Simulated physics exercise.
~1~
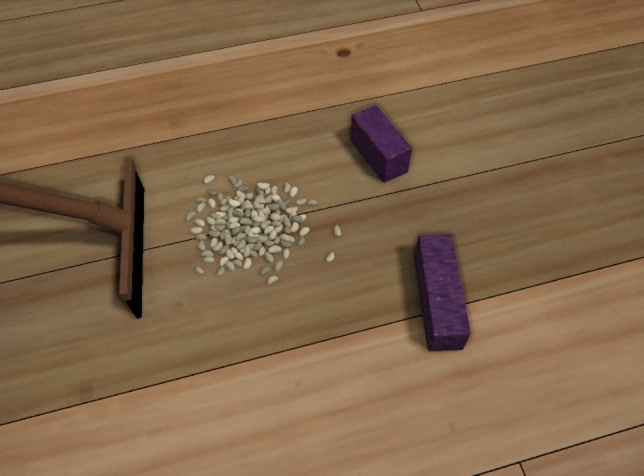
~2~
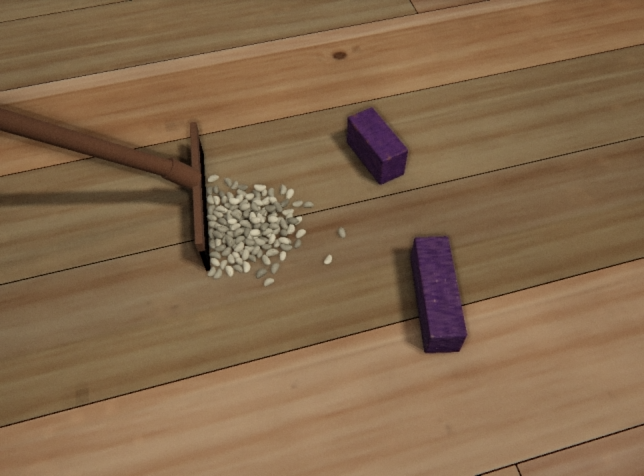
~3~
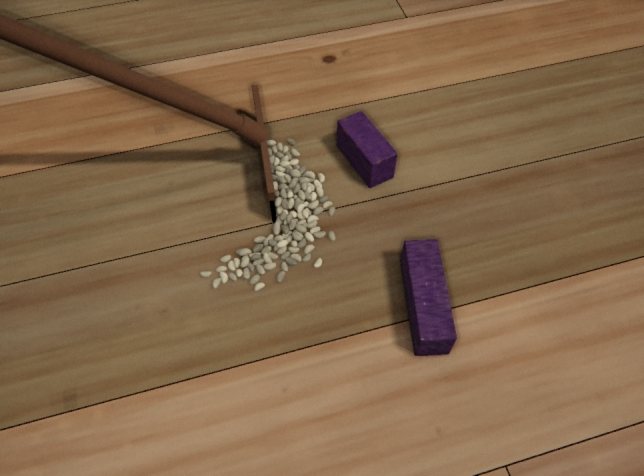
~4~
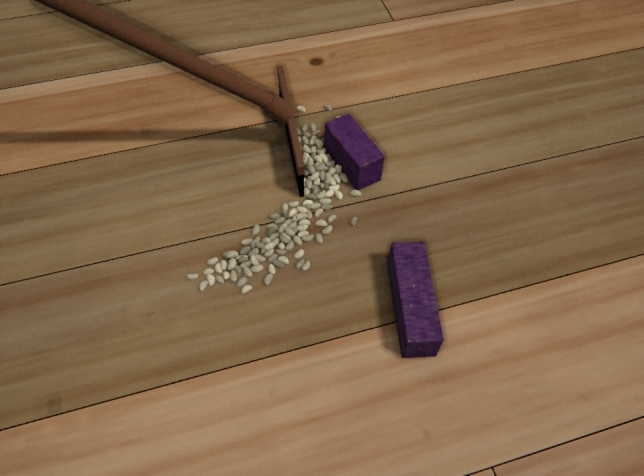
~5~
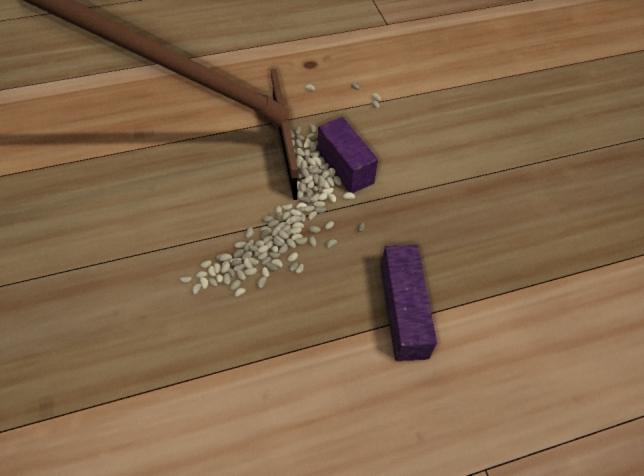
Squeegee pushing white beans right and upward across a wooden floor, bunching some against a purple block and leaving others trailing behind.
